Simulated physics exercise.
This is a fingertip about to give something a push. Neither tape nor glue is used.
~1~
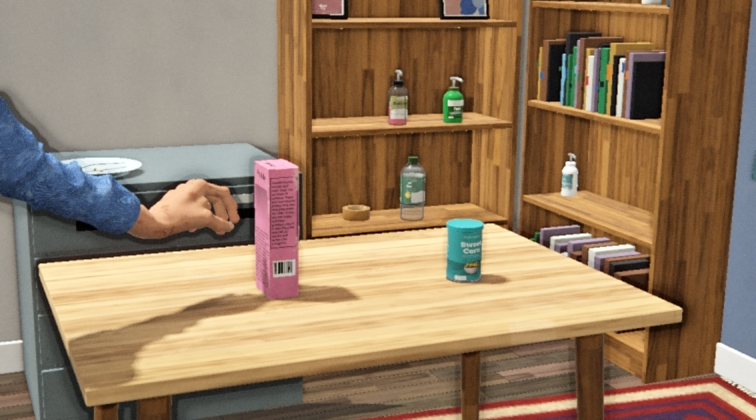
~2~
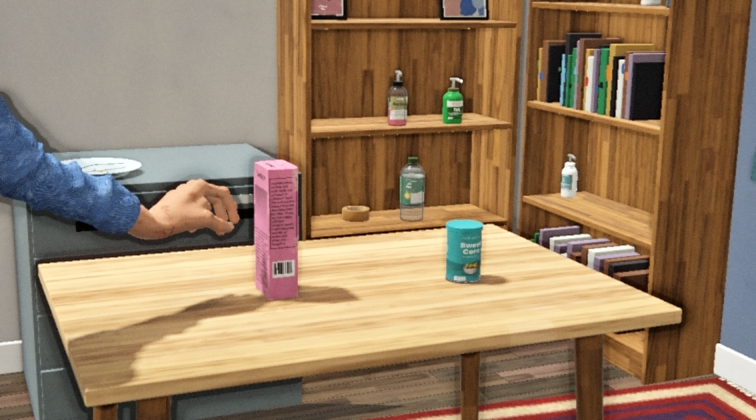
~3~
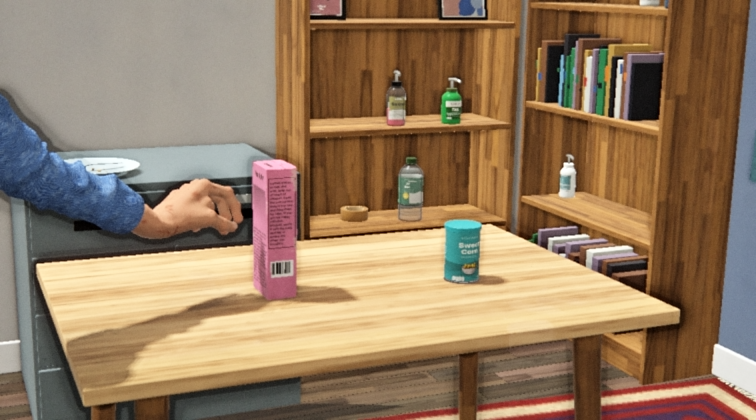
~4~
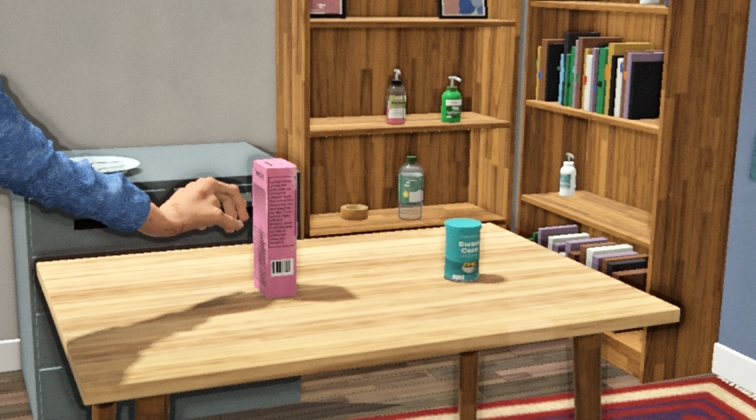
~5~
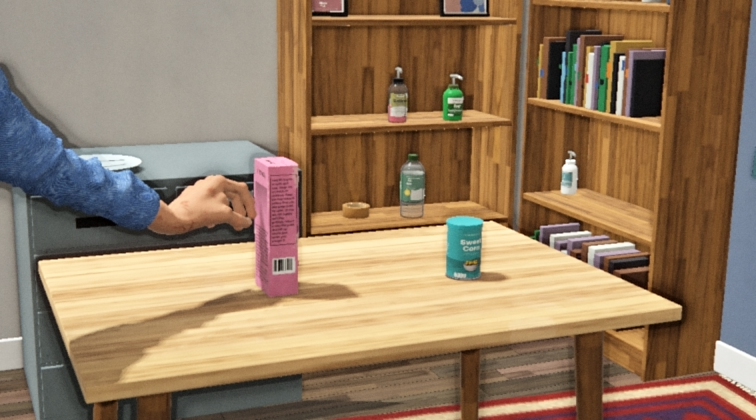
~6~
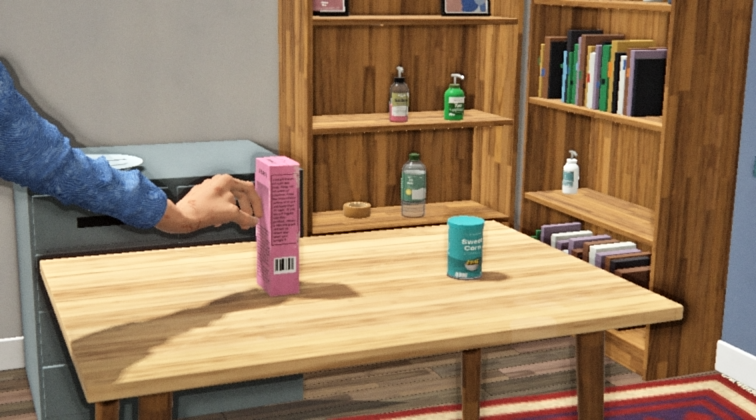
In this clip, a hand in a blue sleeve moves slightly right toward a tall pink carton on a wooden table, its fingers reaching the carton's left side, while a teal canister stands to the right before wooden shelves.
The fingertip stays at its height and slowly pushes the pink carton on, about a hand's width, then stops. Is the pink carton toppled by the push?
Falls down.
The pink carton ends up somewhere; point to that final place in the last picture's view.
It winds up at roughly (359, 266).
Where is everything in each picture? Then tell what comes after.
In the first frame, pink carton (277, 228).
In the second frame, pink carton (276, 230).
In the third frame, pink carton (275, 229).
In the fourth frame, pink carton (275, 228).
In the fifth frame, pink carton (276, 226).
In the sixth frame, pink carton (278, 225).
Then, 0.30 s on from there, pink carton turned 14° from how it was put near (293, 222).
Then, 0.60 s on from there, pink carton turned 56° from how it was put near (336, 236).
Then, 0.70 s on from there, pink carton on its side near (358, 266).
In the end, toppled on the table, pink carton. At the end, from the last picture's camera, pink carton near (359, 266).
